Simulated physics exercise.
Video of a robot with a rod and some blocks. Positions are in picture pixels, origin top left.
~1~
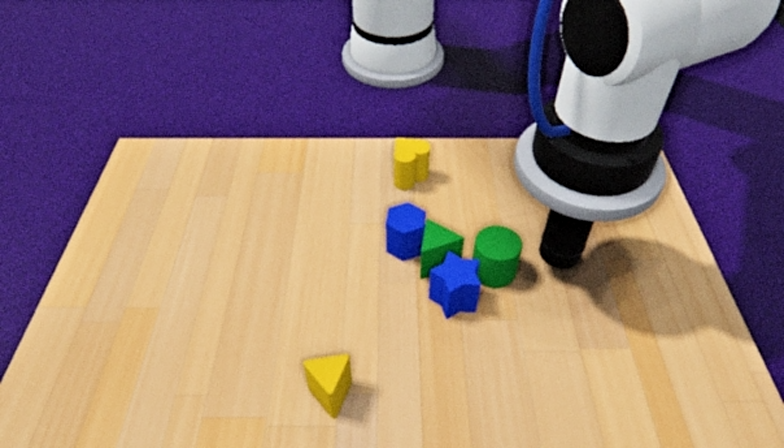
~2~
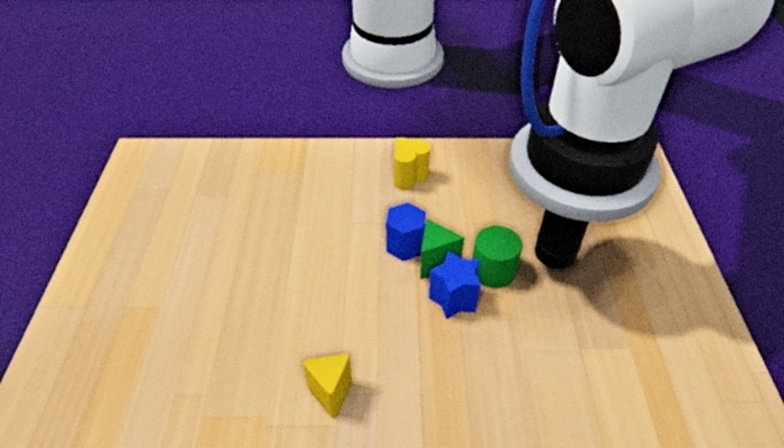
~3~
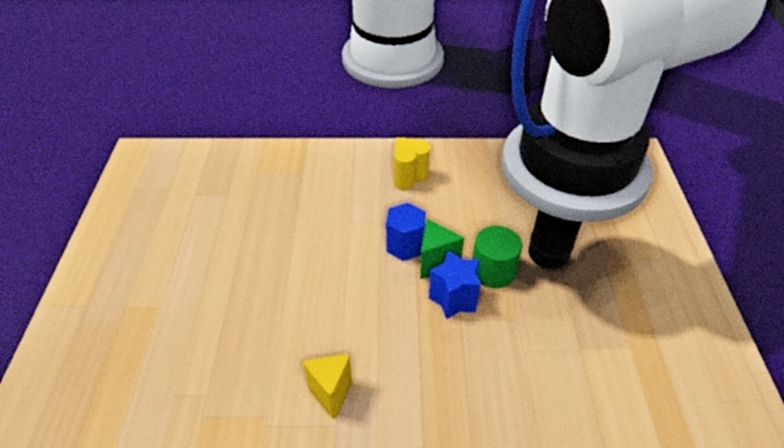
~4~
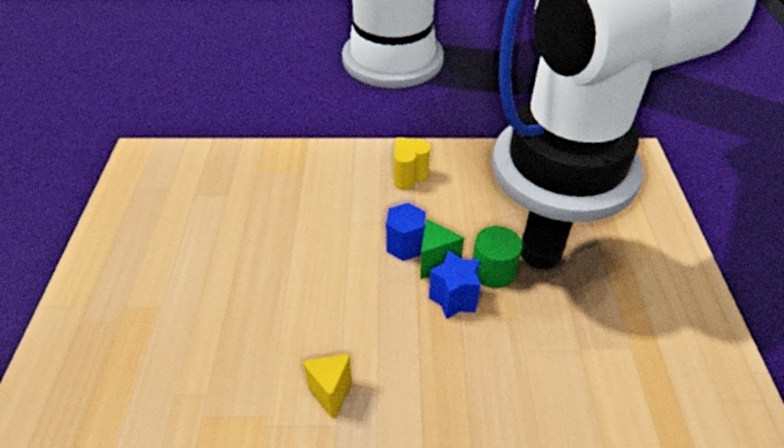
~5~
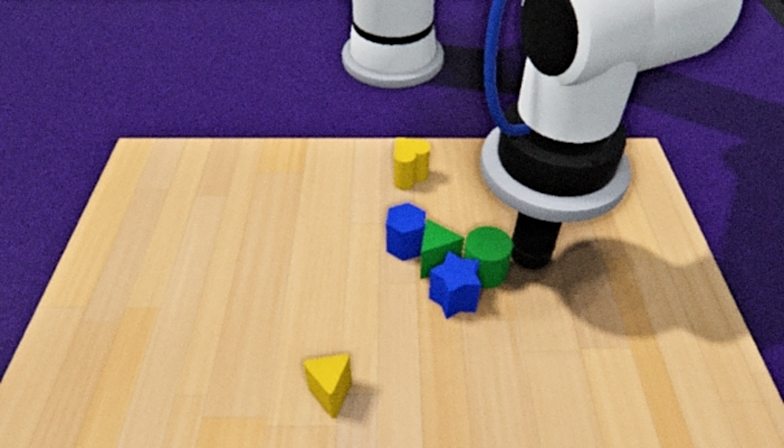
A robot arm with a black rod moves slowly left across a wooden board toward a cluster of two green and two blue blocks, while two yellow blocks sit apart. The rod then nudges the green cylinder slightly left, closer to the blue star and green triangle.
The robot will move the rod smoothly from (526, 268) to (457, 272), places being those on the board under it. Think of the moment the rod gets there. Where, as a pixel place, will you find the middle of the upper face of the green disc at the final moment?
I'd place it at (423, 262), taking the centre of its top.
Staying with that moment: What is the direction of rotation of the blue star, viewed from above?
It spins anti-clockwise.
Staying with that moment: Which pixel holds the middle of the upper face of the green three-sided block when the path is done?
At pixel (394, 242).
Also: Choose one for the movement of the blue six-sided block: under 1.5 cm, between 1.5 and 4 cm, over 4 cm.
The distance will be below 1.5 cm.
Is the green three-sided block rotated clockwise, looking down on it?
Short answer: Yes.
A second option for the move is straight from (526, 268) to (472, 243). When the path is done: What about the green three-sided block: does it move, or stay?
Here's my answer: The green three-sided block gets displaced.
On the path given first. Halfway along, rod (493, 257); blue six-sided block (401, 215); green three-sided block (416, 239), turned 55° clockwise; blue star (443, 285); green disc (454, 253).
At the end, rod (459, 259); blue six-sided block (400, 214); green three-sided block (394, 242), turned 105° clockwise; blue star (431, 297), turned 30° anticlockwise; green disc (423, 262).
